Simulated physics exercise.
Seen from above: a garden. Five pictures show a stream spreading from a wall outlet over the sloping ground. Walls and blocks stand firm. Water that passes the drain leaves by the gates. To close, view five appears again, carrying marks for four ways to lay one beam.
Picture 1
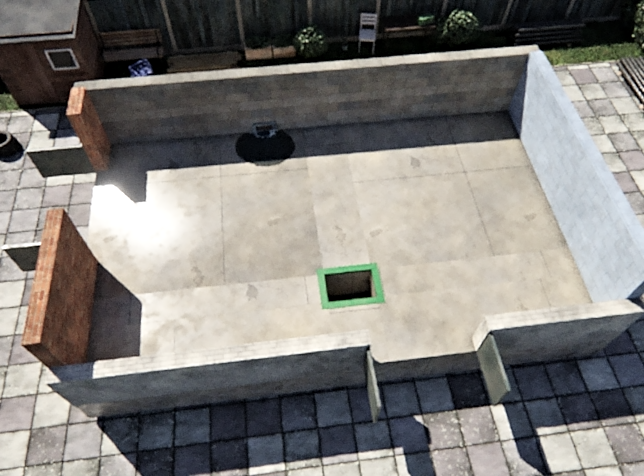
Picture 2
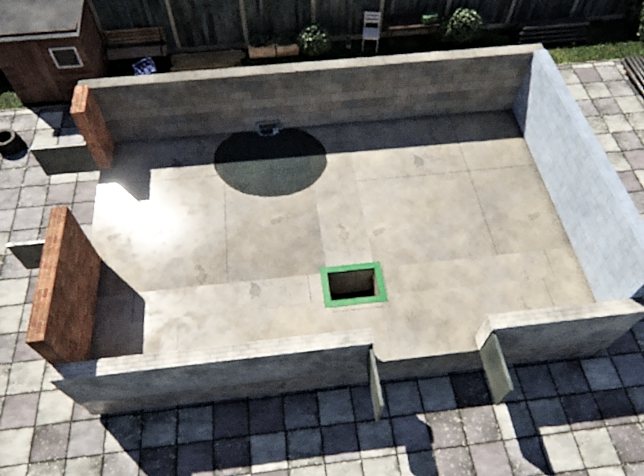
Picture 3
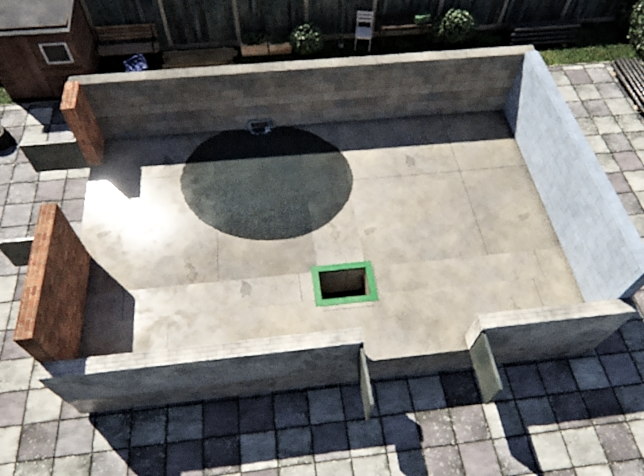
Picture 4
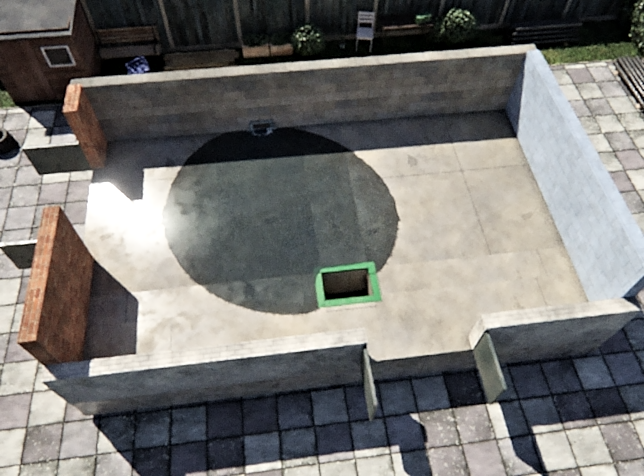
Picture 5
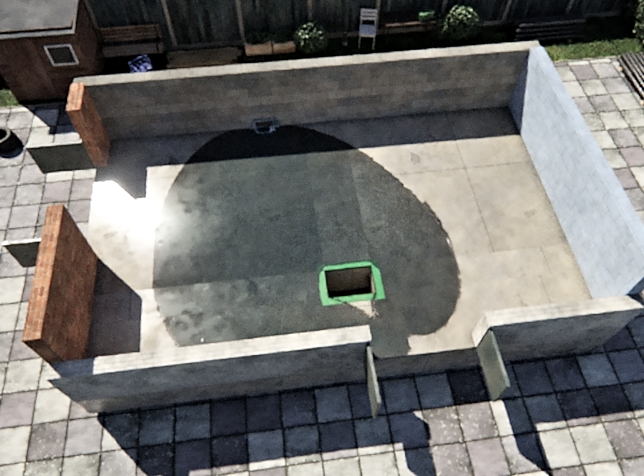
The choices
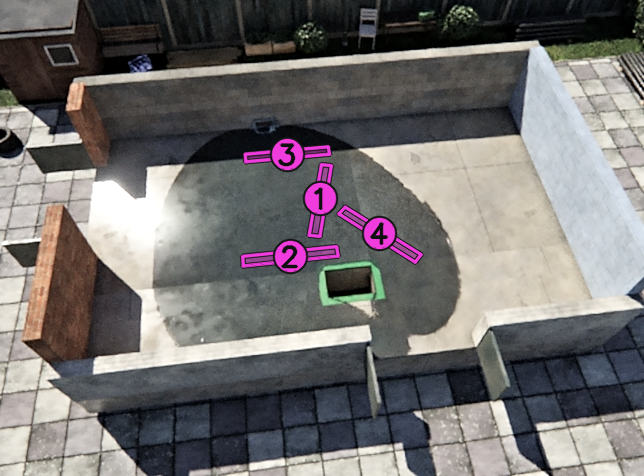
Dark wet patch spreading from a small outlet at the back wall across a pale walled yard, surrounding a green-edged drain pit.
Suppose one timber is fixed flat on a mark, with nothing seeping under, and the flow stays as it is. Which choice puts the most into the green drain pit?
Go for 4.
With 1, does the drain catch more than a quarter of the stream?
No.
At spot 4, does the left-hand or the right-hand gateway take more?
The right gate.
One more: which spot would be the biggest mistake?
Here it is spot 3.
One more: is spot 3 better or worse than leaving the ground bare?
Worse.
In magenta, 1 from (314, 235) to (326, 165); 2 from (243, 261) to (337, 251); 3 from (245, 157) to (328, 150); 4 from (342, 210) to (418, 258).
With 1, about 18 % of the stream goes into the green drain pit, about 70 % out by the gates.
With 2, about 14 % of the stream goes into the green drain pit, about 80 % out by the gates.
With 3, about 6 % of the stream goes into the green drain pit, about 91 % out by the gates.
With 4, about 26 % of the stream goes into the green drain pit, about 67 % out by the gates.
